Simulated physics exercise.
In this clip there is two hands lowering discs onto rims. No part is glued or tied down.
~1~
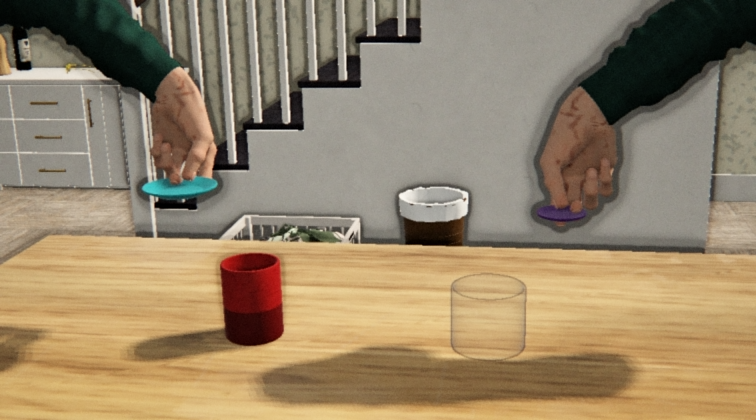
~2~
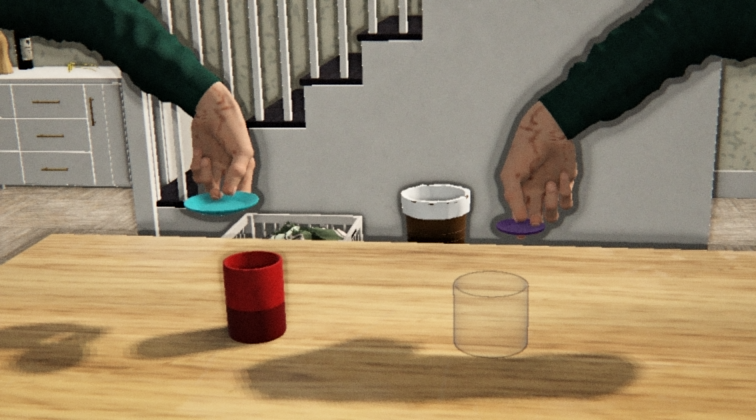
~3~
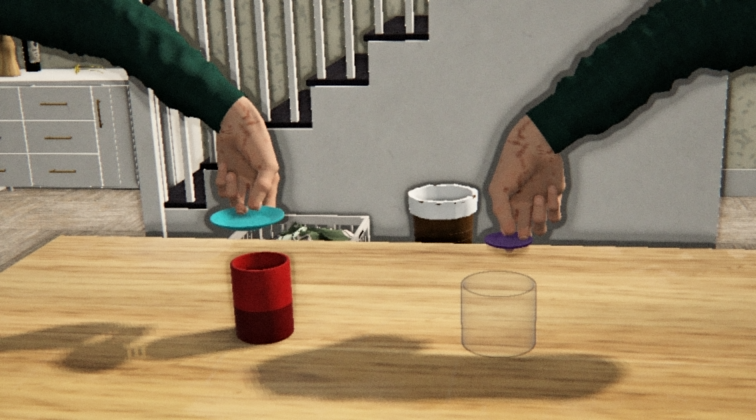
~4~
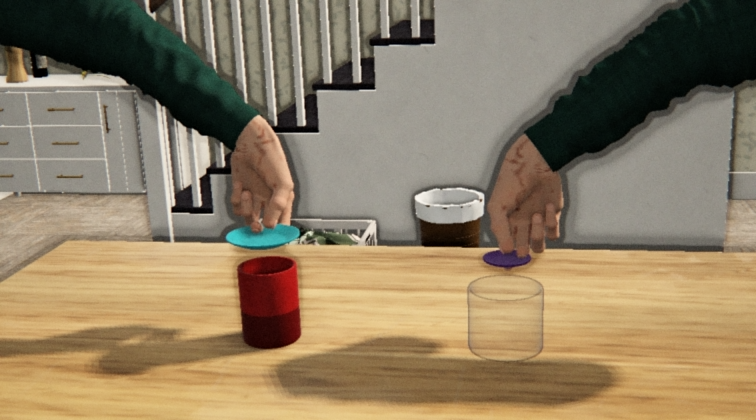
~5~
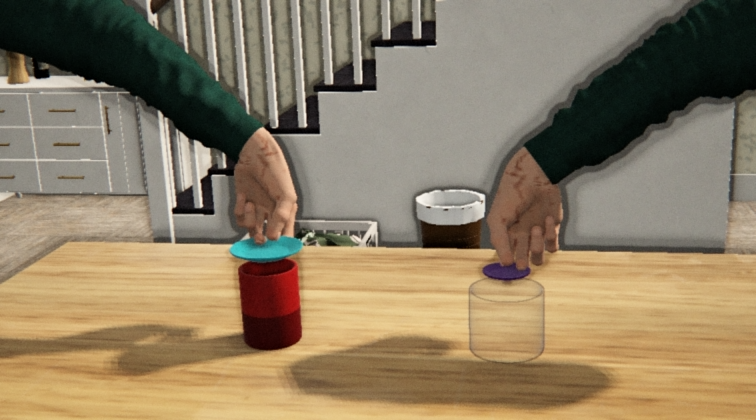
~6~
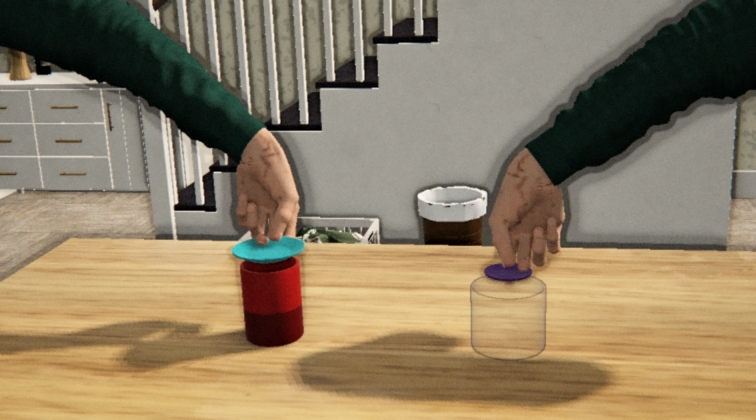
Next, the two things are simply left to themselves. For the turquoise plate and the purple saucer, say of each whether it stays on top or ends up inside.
Here the turquoise plate stays on top, the purple saucer ends up inside.
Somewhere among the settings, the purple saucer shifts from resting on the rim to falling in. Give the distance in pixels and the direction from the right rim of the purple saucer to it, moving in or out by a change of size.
12 pixels to the right.
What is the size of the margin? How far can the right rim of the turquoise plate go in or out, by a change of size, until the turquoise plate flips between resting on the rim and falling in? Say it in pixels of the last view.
You'd need to go about 8 pixels to the left.
Then, 0.10 s after the last picture, turquoise plate moving near (269, 258); purple saucer moved a little near (508, 287).
Then, 0.16 s after the last picture, turquoise plate sitting on the rim near (269, 258); purple saucer falling near (508, 324).
Then, 0.24 s after the last picture, turquoise plate sitting on the rim near (269, 258); purple saucer down below near (508, 334).
At rest, the turquoise plate rests on the rim, near (269, 258); the purple saucer falls in, near (508, 338).
